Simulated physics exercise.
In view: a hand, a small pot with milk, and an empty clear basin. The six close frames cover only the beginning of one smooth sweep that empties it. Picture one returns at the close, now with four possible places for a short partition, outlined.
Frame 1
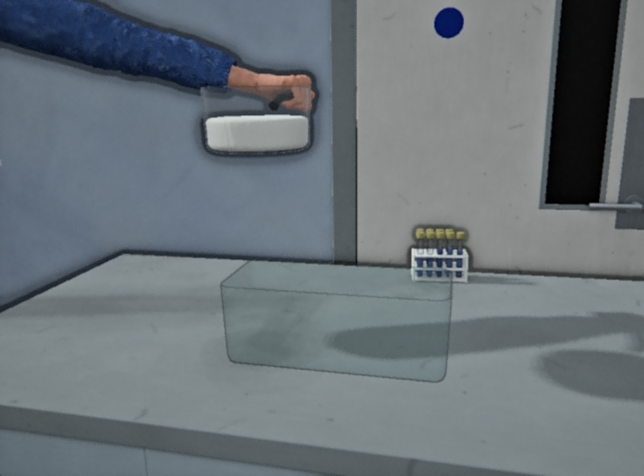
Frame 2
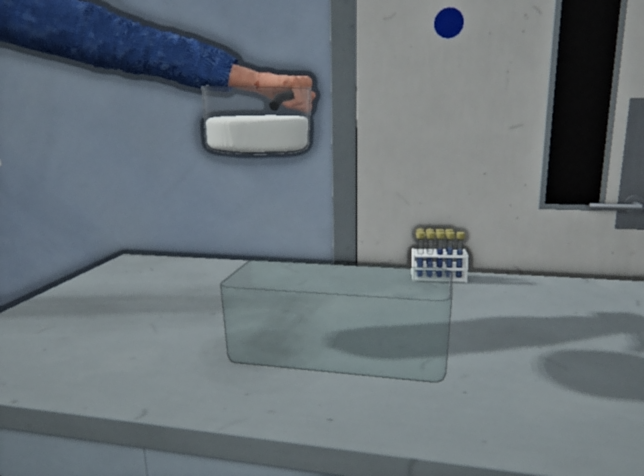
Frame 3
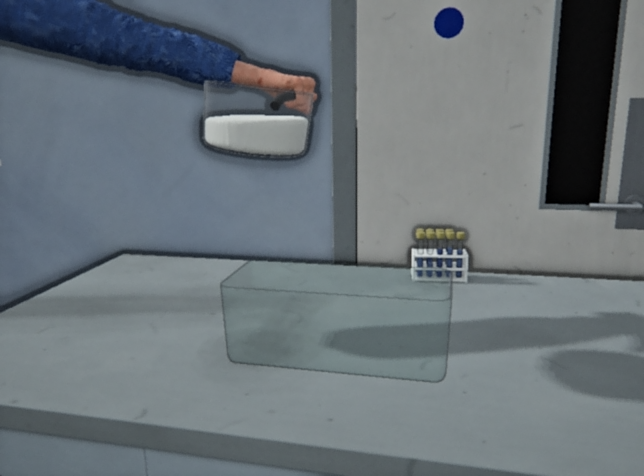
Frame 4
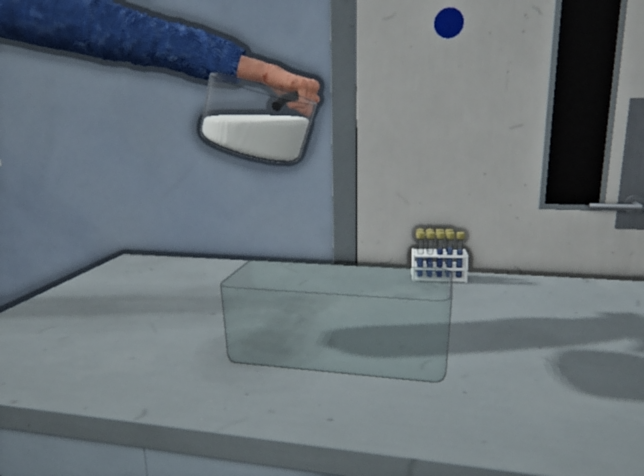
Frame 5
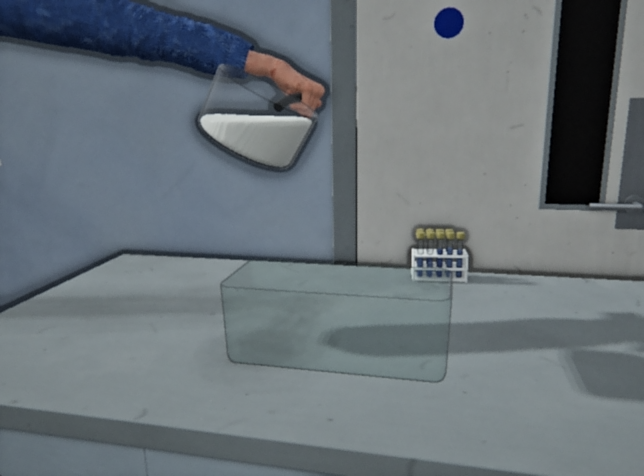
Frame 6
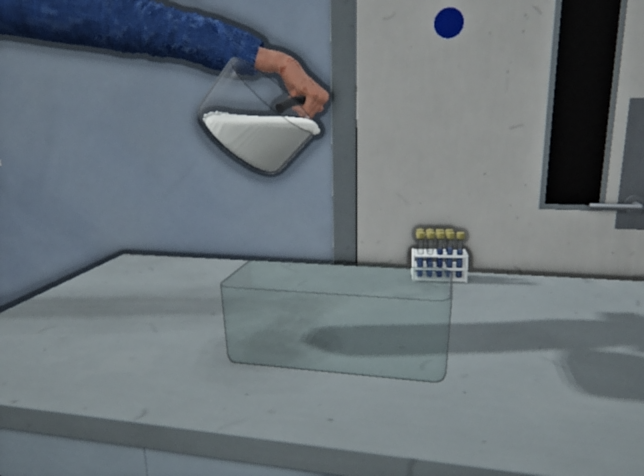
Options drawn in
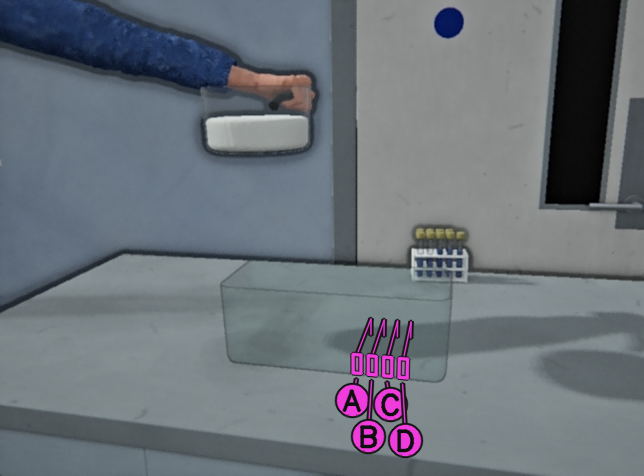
In a room with a blue-grey wall and a pale door at right, a fixed camera looks across a grey countertop from its front side. An empty clear basin sits near the middle, a white rack with yellow-topped tubes stands behind it, and a blue-sleeved arm at upper left holds a clear pot of white milk. The hand tilts the pot gradually leftward until the milk reaches its lip.
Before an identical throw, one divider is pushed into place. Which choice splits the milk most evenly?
Choose A.
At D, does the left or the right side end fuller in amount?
The left one.
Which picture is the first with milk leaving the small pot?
Picture 6.
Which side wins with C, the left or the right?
The left one.
On the marked copy, A at (356, 379); B at (371, 380); C at (387, 382); D at (402, 383).
If A is chosen, about 54 % ends left of the wall and 44 % right of it.
If B is chosen, about 78 % ends left of the wall and 20 % right of it.
If C is chosen, about 86 % ends left of the wall and 12 % right of it.
If D is chosen, about 80 % ends left of the wall and 17 % right of it; 3 % is lost outside.
